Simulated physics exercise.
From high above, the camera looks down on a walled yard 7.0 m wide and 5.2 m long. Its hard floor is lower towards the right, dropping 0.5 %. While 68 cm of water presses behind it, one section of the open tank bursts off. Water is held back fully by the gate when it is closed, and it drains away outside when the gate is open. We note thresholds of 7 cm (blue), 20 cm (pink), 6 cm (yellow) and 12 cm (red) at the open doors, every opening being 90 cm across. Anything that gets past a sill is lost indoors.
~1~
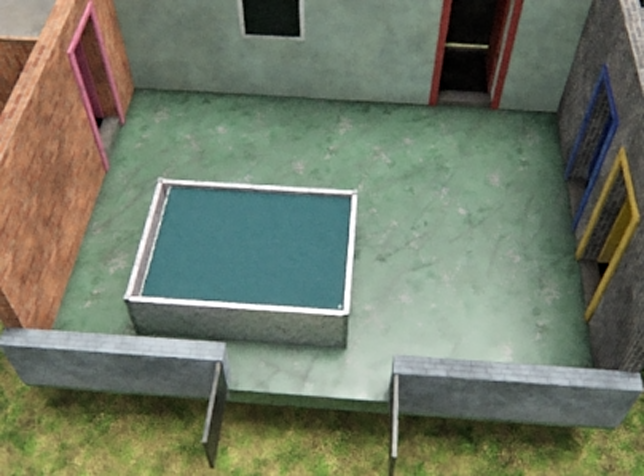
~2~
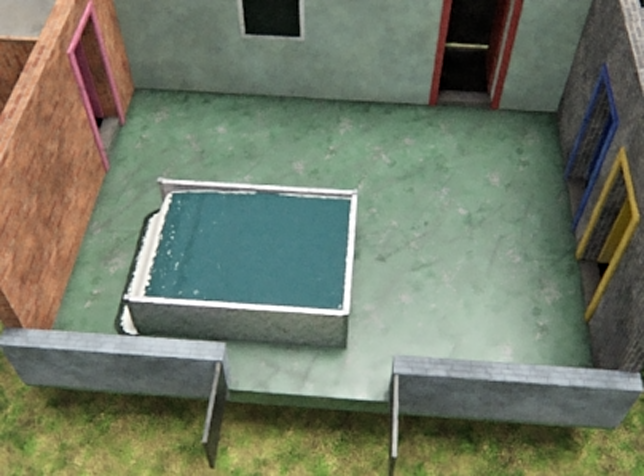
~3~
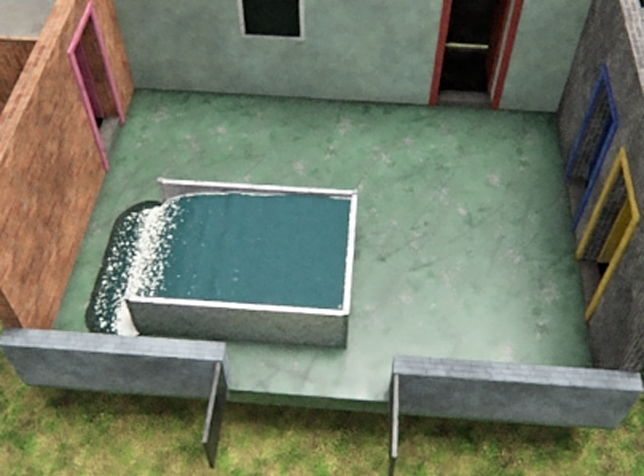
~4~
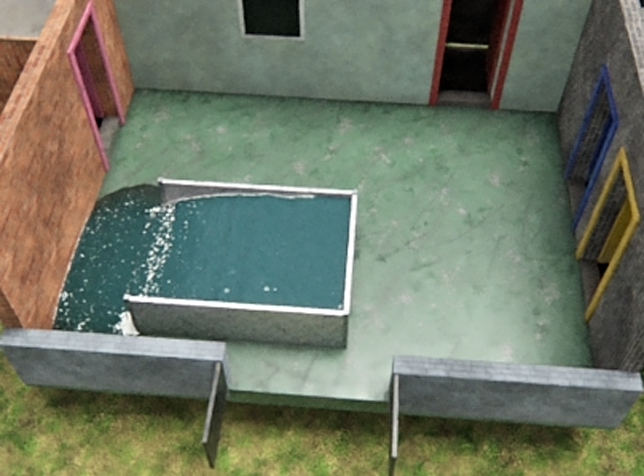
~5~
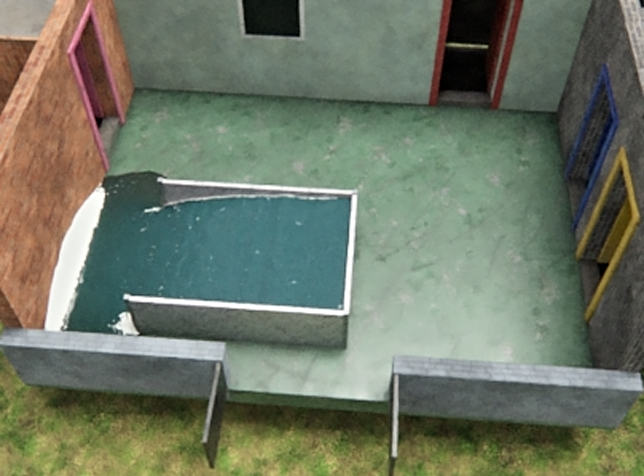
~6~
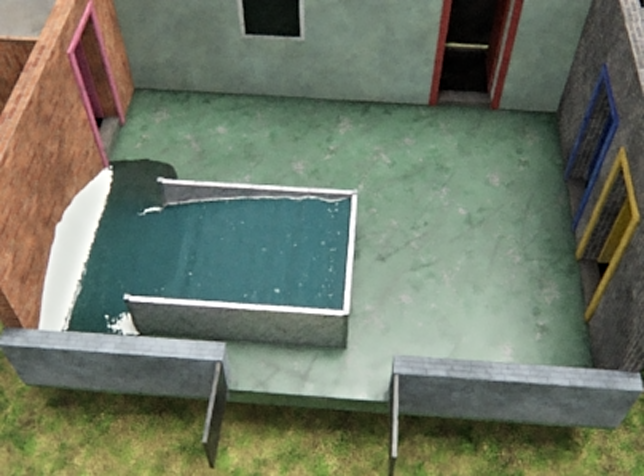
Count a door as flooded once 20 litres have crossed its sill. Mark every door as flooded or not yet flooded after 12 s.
After that time, blue door: Flooded; pink door: Not yet flooded; yellow door: Flooded; red door: Not yet flooded.
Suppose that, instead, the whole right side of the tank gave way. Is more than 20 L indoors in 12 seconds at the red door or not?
Well, at red it would be too much.
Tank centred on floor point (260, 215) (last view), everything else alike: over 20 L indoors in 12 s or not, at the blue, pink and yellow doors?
Lab note: Vs limit, blue door limit broken; pink door limit broken; yellow door limit broken.
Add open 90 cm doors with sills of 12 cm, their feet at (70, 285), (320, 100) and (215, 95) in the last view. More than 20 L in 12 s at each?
Well, the first is on the high side, the second is on the low side, and the third is on the high side.
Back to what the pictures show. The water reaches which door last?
Blue.
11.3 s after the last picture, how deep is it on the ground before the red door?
Average: ~ 9.0 cm.
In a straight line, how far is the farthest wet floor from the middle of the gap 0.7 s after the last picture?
3.8 m.
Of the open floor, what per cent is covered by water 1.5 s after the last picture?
About 30 per cent.
Then, 0.7 s after the last picture water covers 15 % of the floor and is deepest (59 cm) near (43, 357); blue door not reached, pink door 13 cm at the sill, 0 L in, yellow door not reached, red door not reached.
Then, 1.5 s after the last picture water covers 30 % of the floor and is deepest (52 cm) near (43, 357); blue door not reached, pink door 16 cm at the sill, 0 L in, yellow door not reached, red door not reached.
Then, 2.8 s after the last picture water covers 50 % of the floor and is deepest (34 cm) near (134, 93); blue door not reached, pink door 14 cm at the sill, 0 L in, yellow door not reached, red door 2 cm at the sill, 0 L in.
Then, 6.3 s after the last picture water covers 90 % of the floor and is deepest (22 cm) near (74, 267); blue door 15 cm at the sill, 62 L in, pink door 9 cm at the sill, 0 L in, yellow door 9 cm at the sill, 3 L in, red door 4 cm at the sill, 0 L in.
Then, 11.3 s after the last picture water covers 95 % of the floor and is deepest (14 cm) near (558, 126); blue door 9 cm at the sill, 113 L in, pink door 6 cm at the sill, 0 L in, yellow door 10 cm at the sill, 51 L in, red door 9 cm at the sill, 0 L in.
